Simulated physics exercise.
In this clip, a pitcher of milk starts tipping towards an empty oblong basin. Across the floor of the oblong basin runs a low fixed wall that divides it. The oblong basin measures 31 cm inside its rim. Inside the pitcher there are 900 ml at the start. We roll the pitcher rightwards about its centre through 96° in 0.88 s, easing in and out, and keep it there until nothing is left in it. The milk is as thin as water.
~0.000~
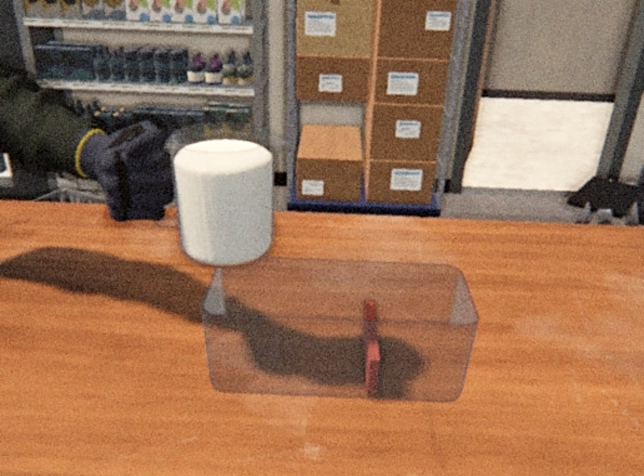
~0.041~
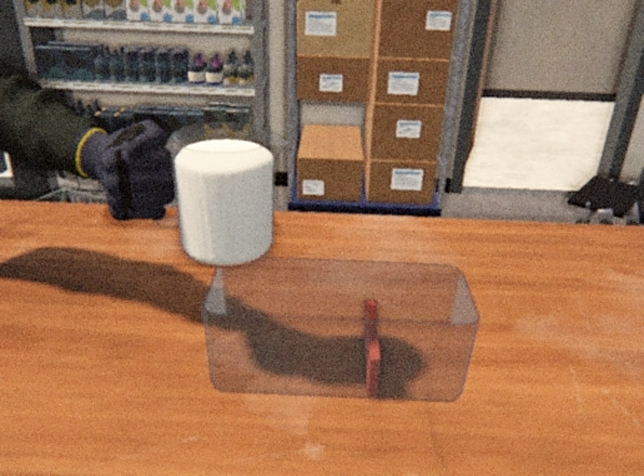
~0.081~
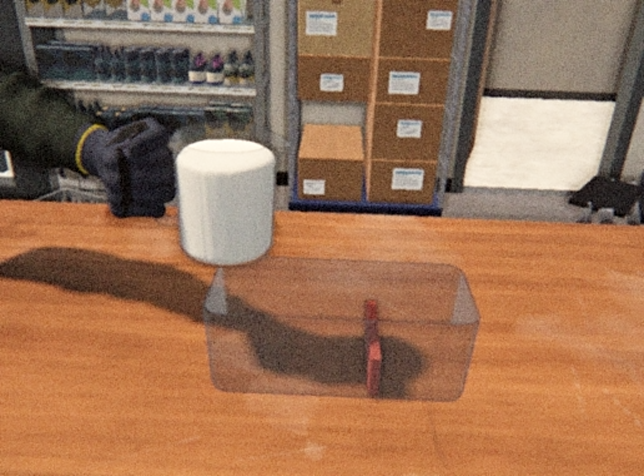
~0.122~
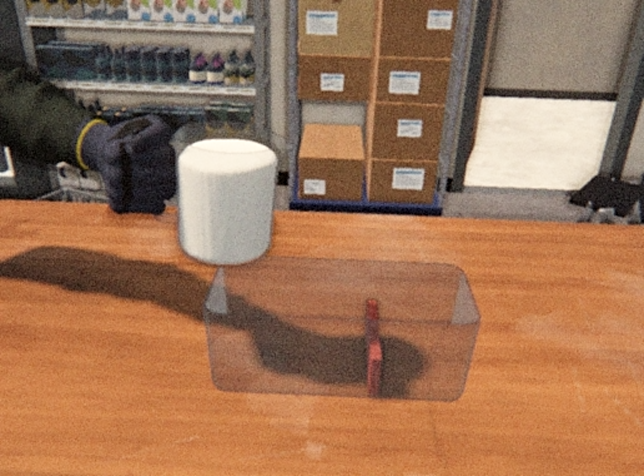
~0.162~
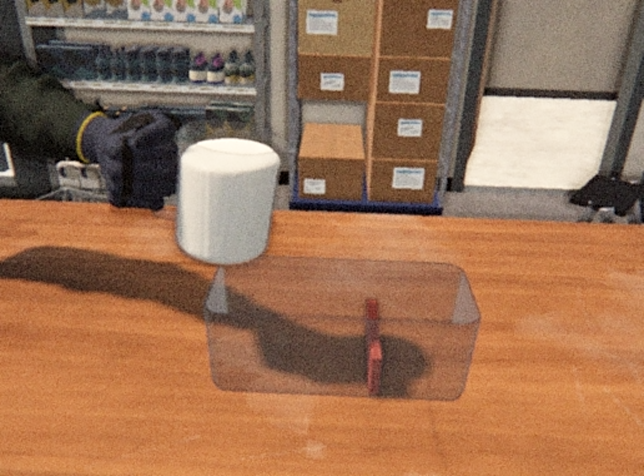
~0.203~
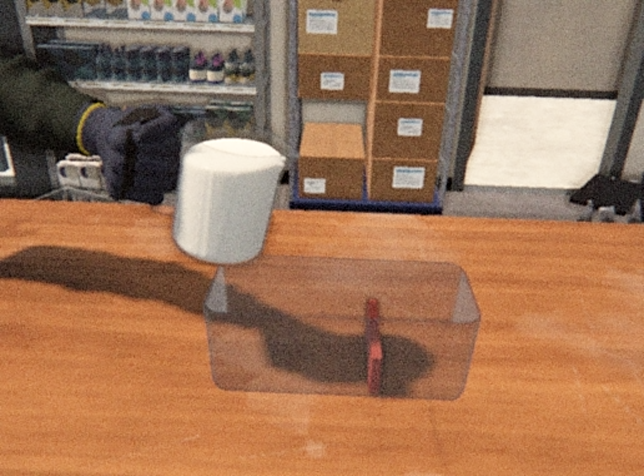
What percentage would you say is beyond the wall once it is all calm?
I would put it at about 4 per cent.
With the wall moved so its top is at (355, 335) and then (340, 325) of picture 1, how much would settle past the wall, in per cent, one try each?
First 35, then 60 per cent.
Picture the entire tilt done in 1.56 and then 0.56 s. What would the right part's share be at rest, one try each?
Result: 5 per cent, then 5 per cent.
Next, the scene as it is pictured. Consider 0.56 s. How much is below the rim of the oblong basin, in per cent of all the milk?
Around 3 percent.
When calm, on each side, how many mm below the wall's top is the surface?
Noted: Left near 20 mm, right near 52 mm.
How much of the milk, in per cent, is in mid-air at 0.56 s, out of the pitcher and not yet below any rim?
It comes to roughly 14 per cent.
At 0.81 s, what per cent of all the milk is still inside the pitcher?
Some 40 per cent.
After 0.56 s the tilt is 67° and 83 per cent is still to pour, 3 is left of the wall and 0 right of it.
After 0.81 s the tilt is 95° and 39 per cent is still to pour, 43 is left of the wall and 1 right of it.
After 1.09 s the tilt is 96° and 11 per cent is still to pour, 79 is left of the wall and 2 right of it.
After 1.38 s the tilt is 96° and 3 per cent is still to pour, 90 is left of the wall and 3 right of it.
In the end 93 per cent lies left of the wall, 4 right of it and 3 outside.
